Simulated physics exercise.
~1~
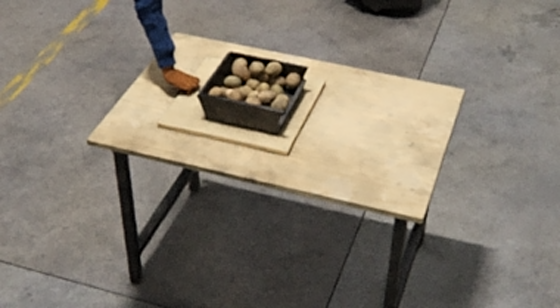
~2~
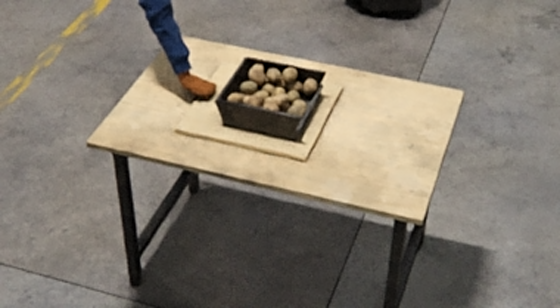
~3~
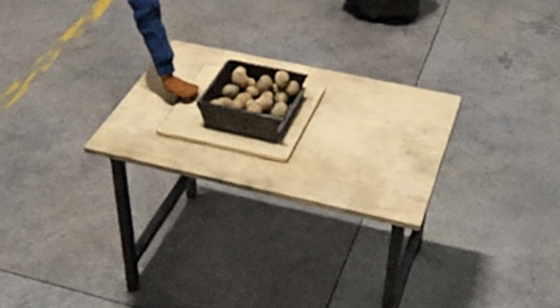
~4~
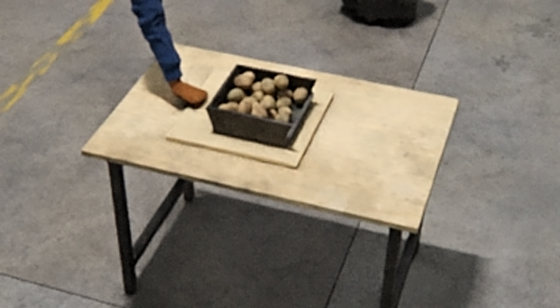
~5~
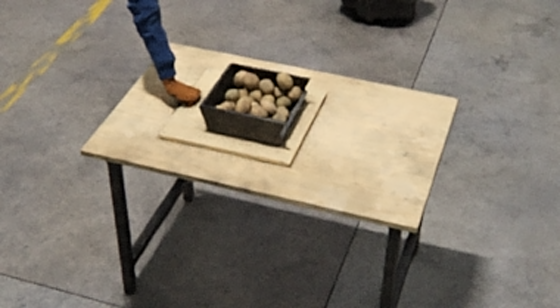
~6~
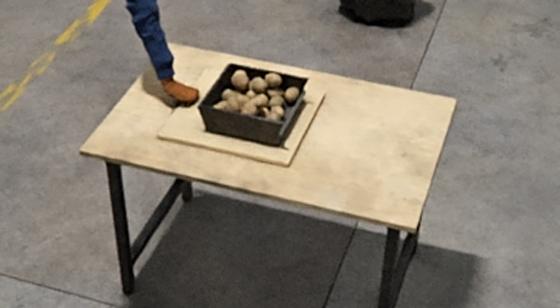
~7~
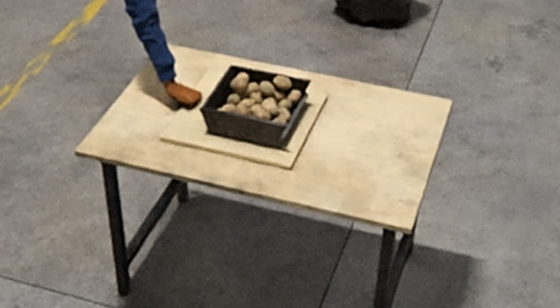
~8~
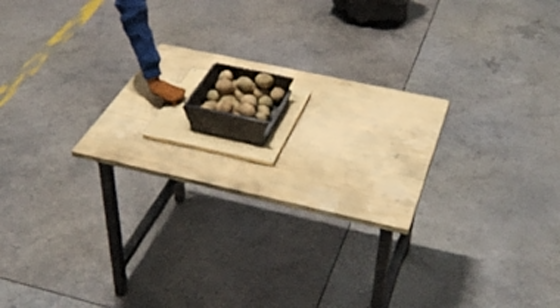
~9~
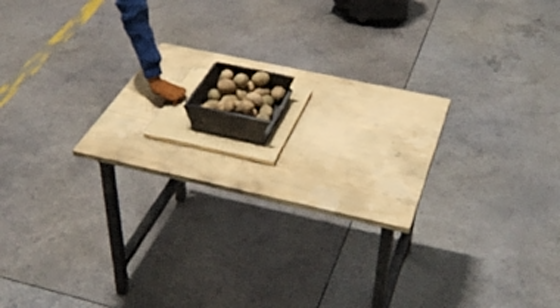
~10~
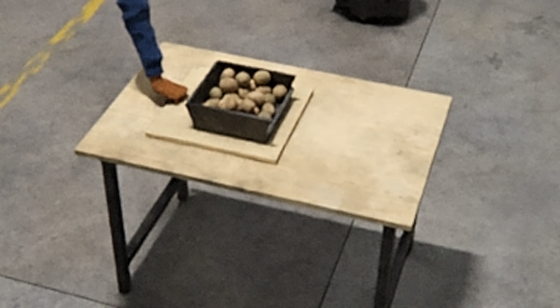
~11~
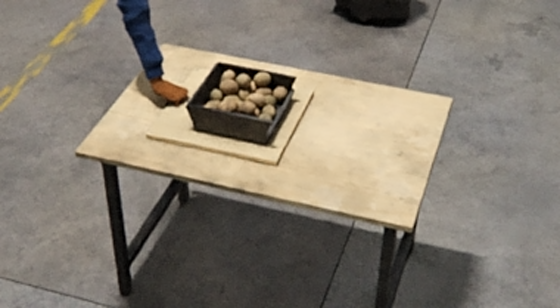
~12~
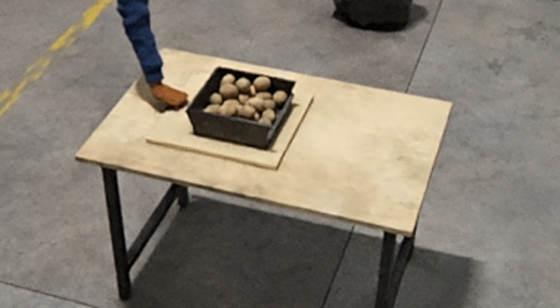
Arm in blue sleeve shaking a board with a black basket of potatoes side to side on a table, all staying inside.
